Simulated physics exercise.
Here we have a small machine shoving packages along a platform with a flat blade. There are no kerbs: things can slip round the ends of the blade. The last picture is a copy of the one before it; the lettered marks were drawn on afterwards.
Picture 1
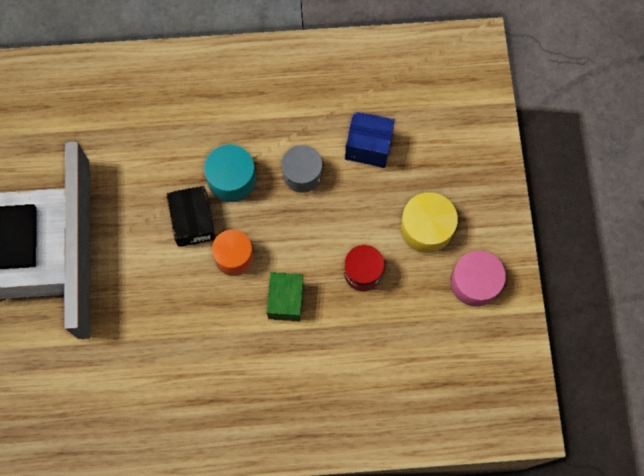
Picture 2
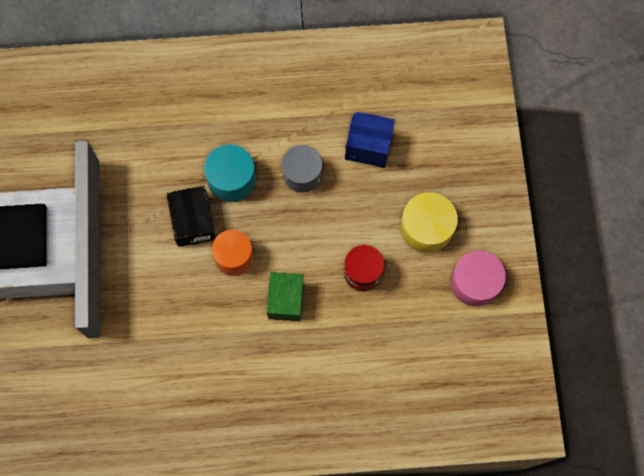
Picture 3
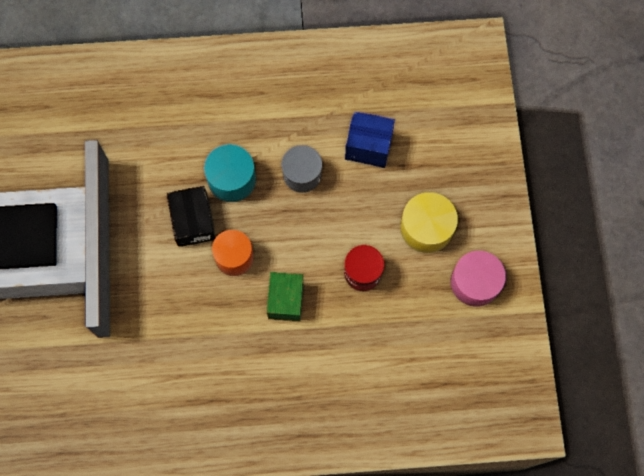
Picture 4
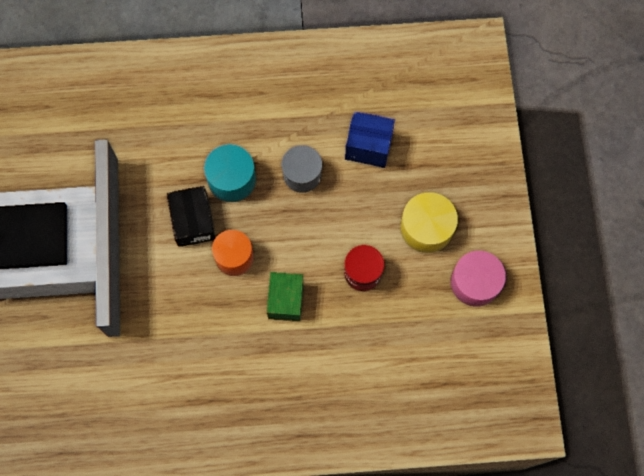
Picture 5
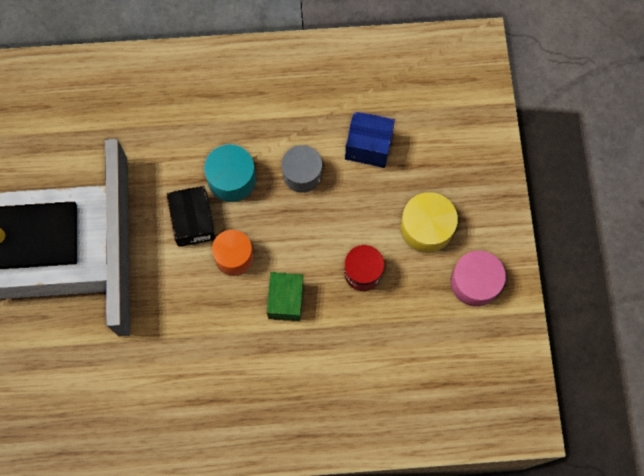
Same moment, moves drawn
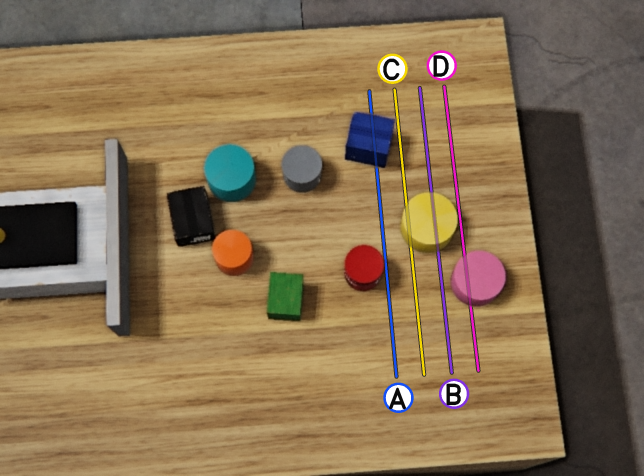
A small machine with a flat grey blade slides slowly to the right across a wooden platform, nearing a black box. The box and the coloured canisters, pails and blocks around it stay still, with the blade not touching any.
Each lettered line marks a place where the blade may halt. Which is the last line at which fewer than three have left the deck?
At D, and not beyond.
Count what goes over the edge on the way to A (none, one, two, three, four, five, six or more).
In all, none.
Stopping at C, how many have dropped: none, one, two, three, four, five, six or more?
The count is none.
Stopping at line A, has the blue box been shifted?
By then, yes.
On the marked copy, A at (382, 228); B at (435, 224); C at (409, 226); D at (461, 222).
Taking D. A third of the way, robot (165, 226); turquoise canister (269, 164); grey pail (313, 170).
Two thirds of the way, robot (290, 217); yellow canister (439, 224); grey pail (423, 182).
When it is over, robot (389, 211); yellow canister (529, 216); pink canister (540, 298); none fallen.
As for the rest, A is within the limit but short; B is within the limit but short; C is within the limit but short.
